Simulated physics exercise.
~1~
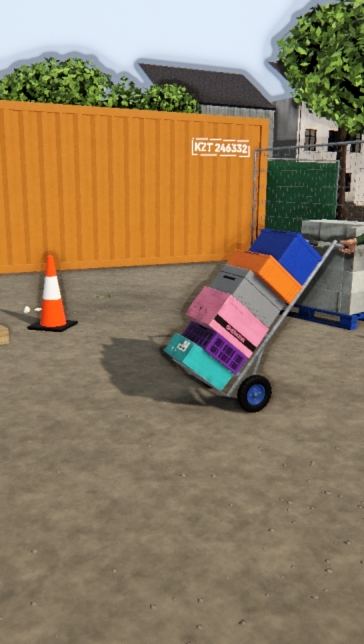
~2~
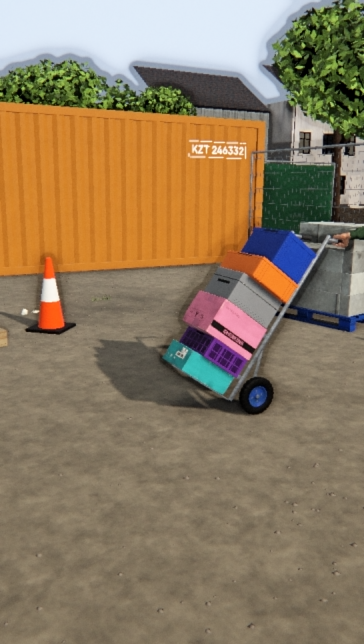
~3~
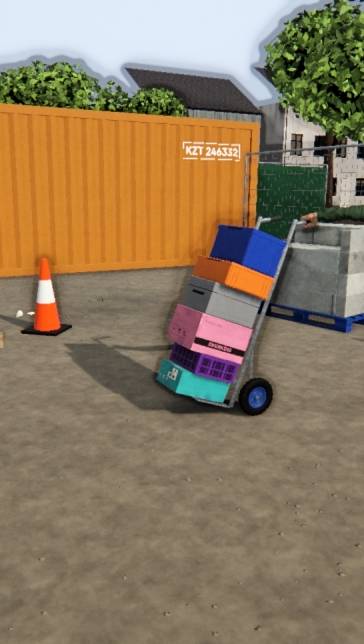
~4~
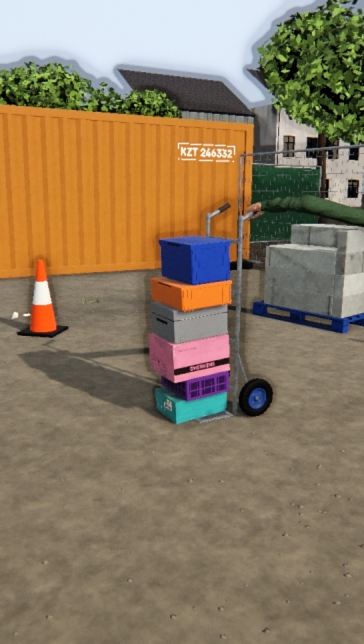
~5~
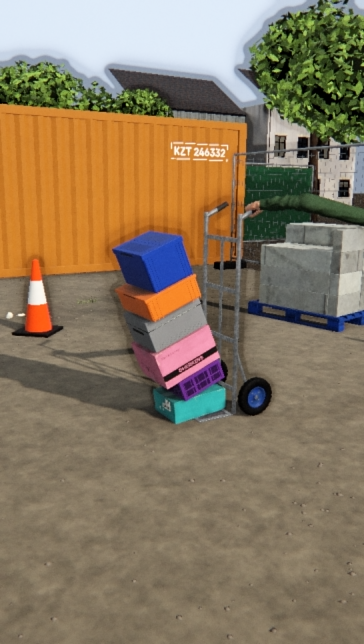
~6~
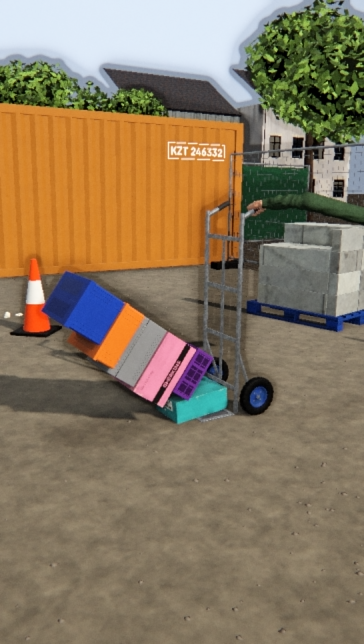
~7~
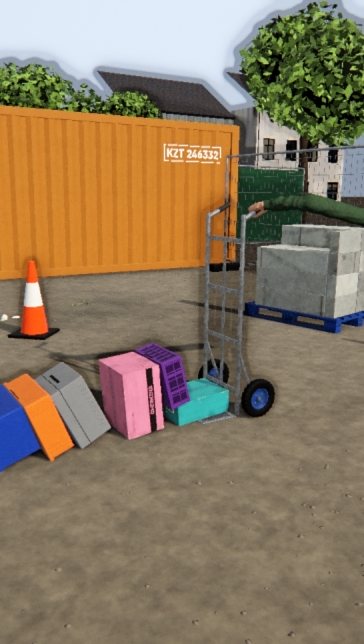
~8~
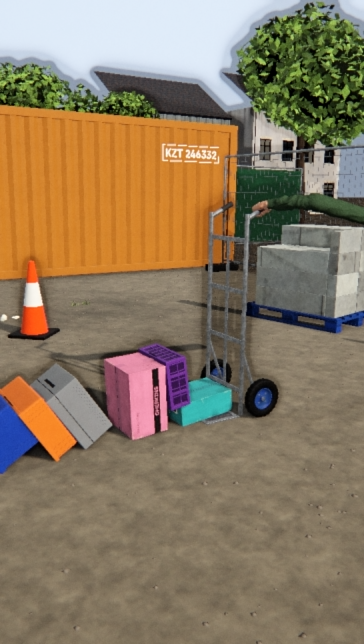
On a bare dirt yard seen from the side, with the view drifting slightly, a sack truck leans back to the right before an orange container, with a traffic cone at left and grey blocks on a blue pallet behind. It carries a turquoise parcel at the bottom, then a purple crate, pink box, grey toolbox, orange tote and blue tote. A green-sleeved arm at the handles swings the truck upright. The stack tips forward to the left and topples. The upper four land on the ground, while the purple crate ends tipped against the turquoise parcel, still on the plate.
